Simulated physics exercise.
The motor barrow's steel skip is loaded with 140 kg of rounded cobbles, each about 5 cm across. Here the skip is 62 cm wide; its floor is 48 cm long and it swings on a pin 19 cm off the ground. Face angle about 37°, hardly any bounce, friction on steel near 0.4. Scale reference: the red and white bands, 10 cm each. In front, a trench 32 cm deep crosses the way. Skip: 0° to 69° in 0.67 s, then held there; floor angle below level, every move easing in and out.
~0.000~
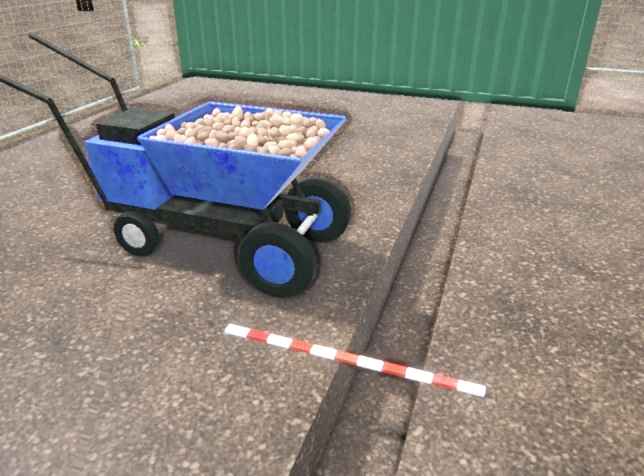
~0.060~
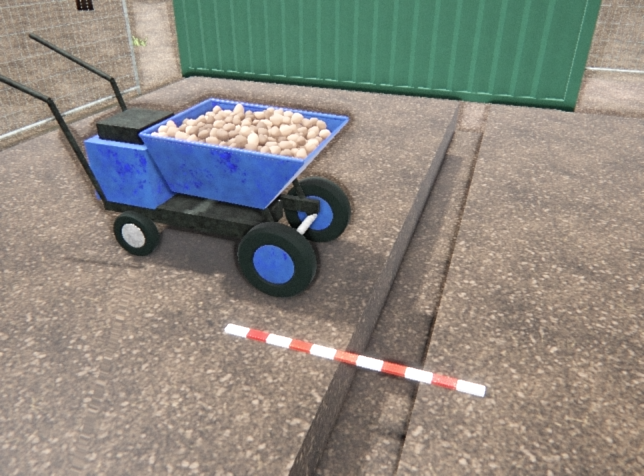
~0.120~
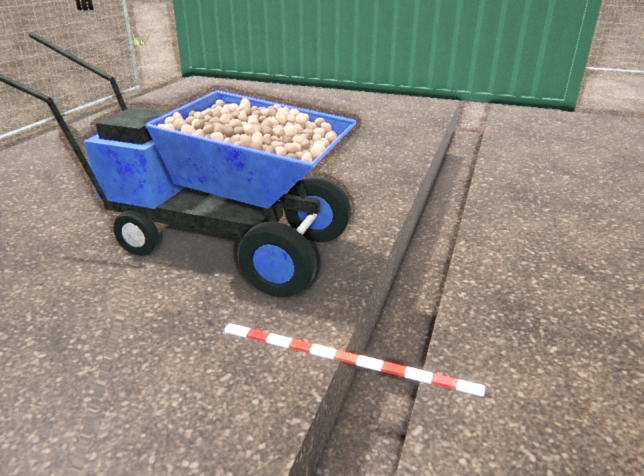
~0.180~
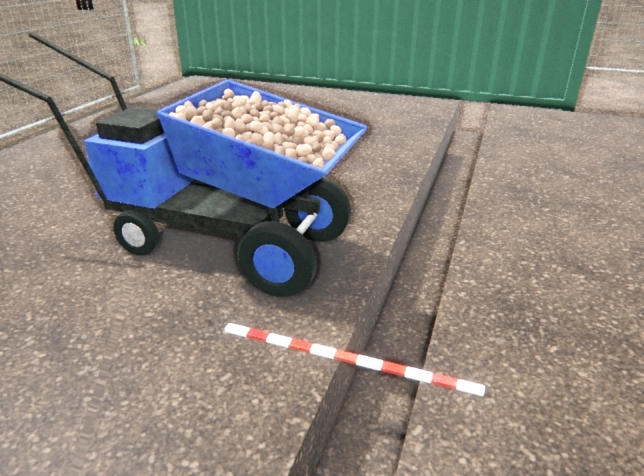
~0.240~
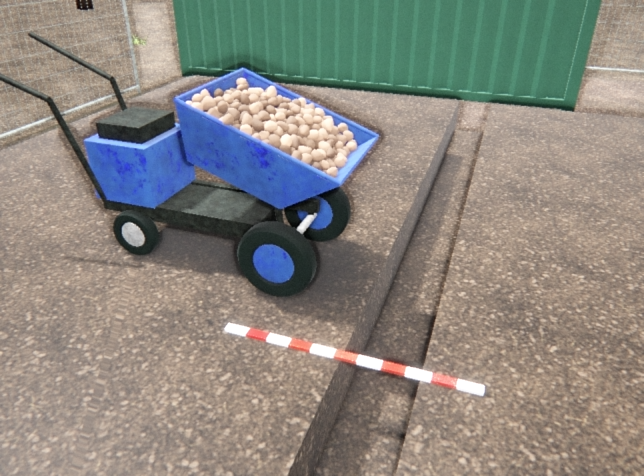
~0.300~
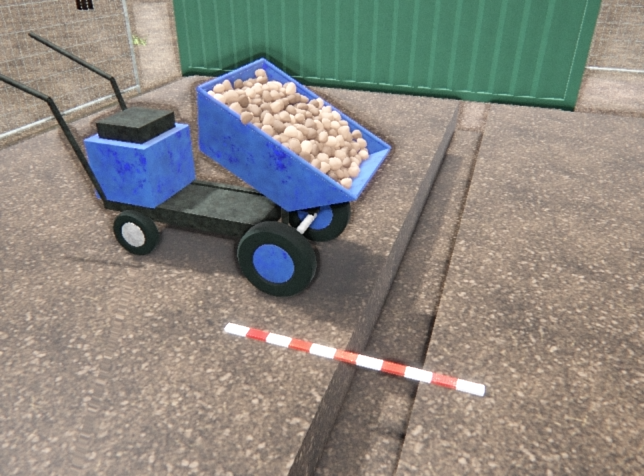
The clip opens on a blue motor barrow standing still on gritty ground beside a narrow trench, its skip level and heaped with pale rounded stones. The skip tilts forward to the right, slowly at first, its rear rising steeply while the stones ride along inside it.
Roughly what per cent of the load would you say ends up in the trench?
I'd say 42 per cent ends up in the trench.
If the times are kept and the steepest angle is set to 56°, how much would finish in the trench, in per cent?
Roughly 30%.
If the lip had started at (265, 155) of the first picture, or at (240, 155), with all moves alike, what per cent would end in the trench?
That gives roughly 75 per cent and roughly 90 per cent.
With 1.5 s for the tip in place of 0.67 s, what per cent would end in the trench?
That works out at about 60 in a hundred.
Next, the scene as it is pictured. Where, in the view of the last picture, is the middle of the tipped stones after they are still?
Somewhere near pixel (468, 293).
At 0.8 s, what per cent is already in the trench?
Around 15 per cent of it, at that instant.
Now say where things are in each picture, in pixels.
Lip at (301, 161), floor tilted 0°, highest stones at (266, 120), in the first picture.
Lip at (304, 162), floor tilted 2°, highest stones at (250, 119); the stones move at 0.4 m/s on average, in the second picture.
The skip is at 6°, its lip at (313, 166); the top of the load is at (238, 113); the stones move at 0.8 m/s on average, in the third picture.
Lip at (326, 173), floor tilted 12°, highest stones at (235, 101); the stones move at 1.1 m/s on average, in the fourth picture.
The skip is at 20°, its lip at (340, 184); the top of the load is at (242, 91); the stones move at 1.3 m/s on average, in the fifth picture.
The skip is at 29°, its lip at (356, 199); the top of the load is at (257, 83); the stones move at 1.4 m/s on average, in the sixth picture.
After 0.5 s the floor is at 58°; 100 % in the skip; the foremost stones are at (393, 210).
After 0.8 s the floor is at 69°; 64 % in the skip, 14 % in the trench, 22 % past the trench; the foremost stones are at (490, 304).
After 1.1 s the floor is at 69°; 20 % in the skip, 23 % in the trench, 57 % past the trench; the foremost stones are past the picture's edge.
After 3.1 s the floor is at 69°; 0 % in the skip, 42 % in the trench, 58 % past the trench; the foremost stones are past the picture's edge.
